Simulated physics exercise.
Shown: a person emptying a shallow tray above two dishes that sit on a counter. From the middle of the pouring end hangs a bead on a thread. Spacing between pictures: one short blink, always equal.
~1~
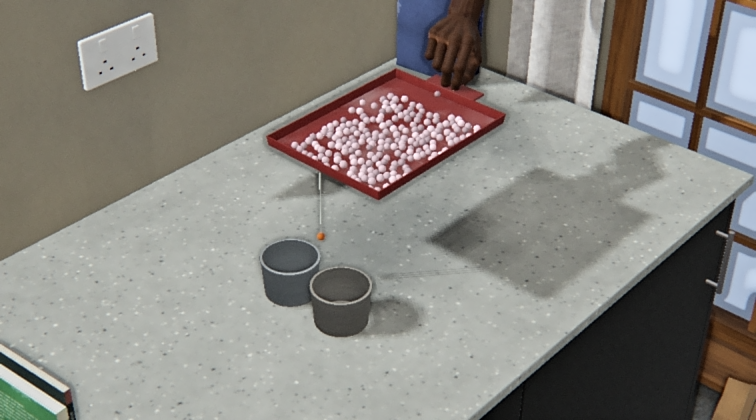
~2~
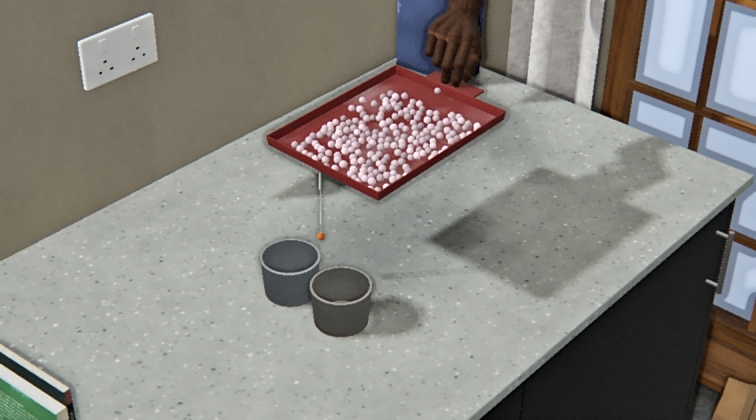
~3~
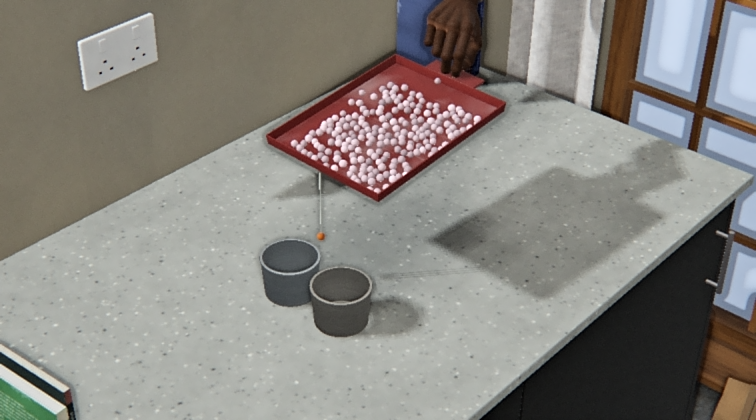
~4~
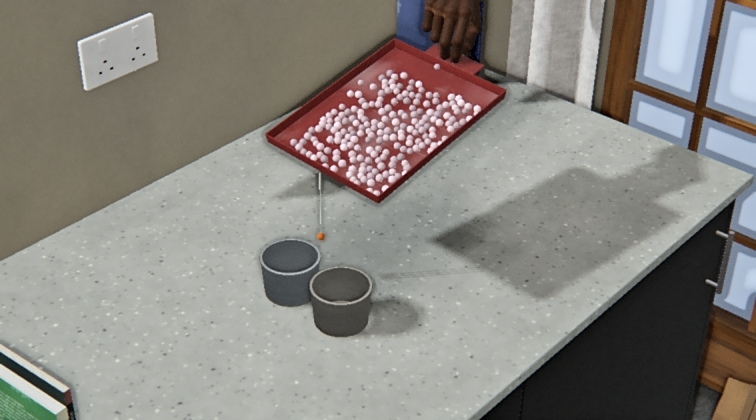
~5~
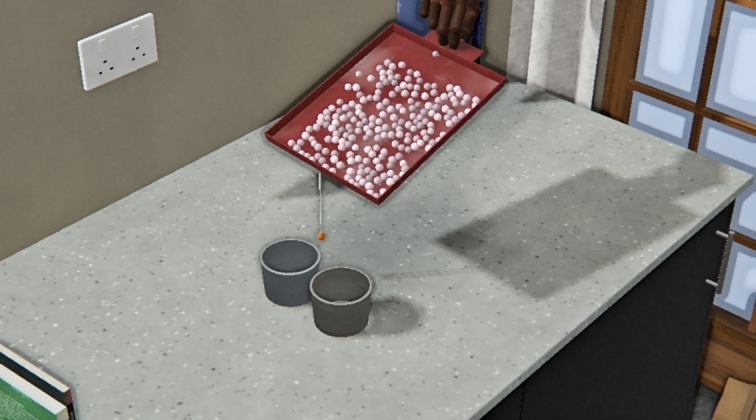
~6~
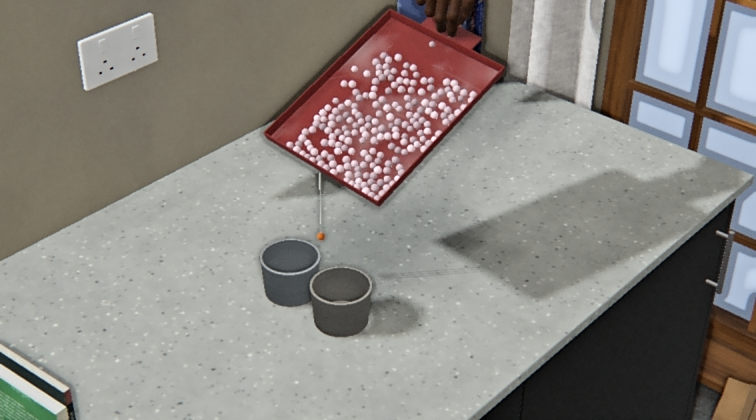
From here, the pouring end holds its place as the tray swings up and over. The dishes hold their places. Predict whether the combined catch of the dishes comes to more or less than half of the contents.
Most gets caught.
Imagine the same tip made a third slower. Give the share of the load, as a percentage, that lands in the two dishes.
About 60 %.
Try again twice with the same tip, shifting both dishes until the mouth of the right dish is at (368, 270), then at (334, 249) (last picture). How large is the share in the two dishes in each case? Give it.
Some 30 percent in the first case, 0 percent in the second.
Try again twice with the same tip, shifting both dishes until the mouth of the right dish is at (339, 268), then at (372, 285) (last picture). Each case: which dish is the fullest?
Right side first, Right side second.
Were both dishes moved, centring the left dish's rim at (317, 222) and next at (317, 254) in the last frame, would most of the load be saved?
Result, first setup: The minor share; second setup: The bulk.
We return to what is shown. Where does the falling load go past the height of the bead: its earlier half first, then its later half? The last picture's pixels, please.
The first part at (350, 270); the rest at (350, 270).
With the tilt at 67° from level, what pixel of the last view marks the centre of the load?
The middle of the pieces sits at roughly (353, 179).
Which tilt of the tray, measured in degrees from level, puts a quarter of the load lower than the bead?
Roughly 80 degrees of tilt.
Soon after the last picture, tray tipped steeply; most on the tray; a stray few in the right dish; about a quarter in the air.
A little later, tray tipped past a quarter turn; a small part on the tray; about half in the right dish; a small part in the left dish; about a quarter outside both; about a quarter in the air.
Later still, tray tipped past a quarter turn; about half in the right dish; a small part in the left dish; about a third outside both.
By the end, tray tipped past a quarter turn; about half in the right dish; a small part in the left dish; about a third outside both.
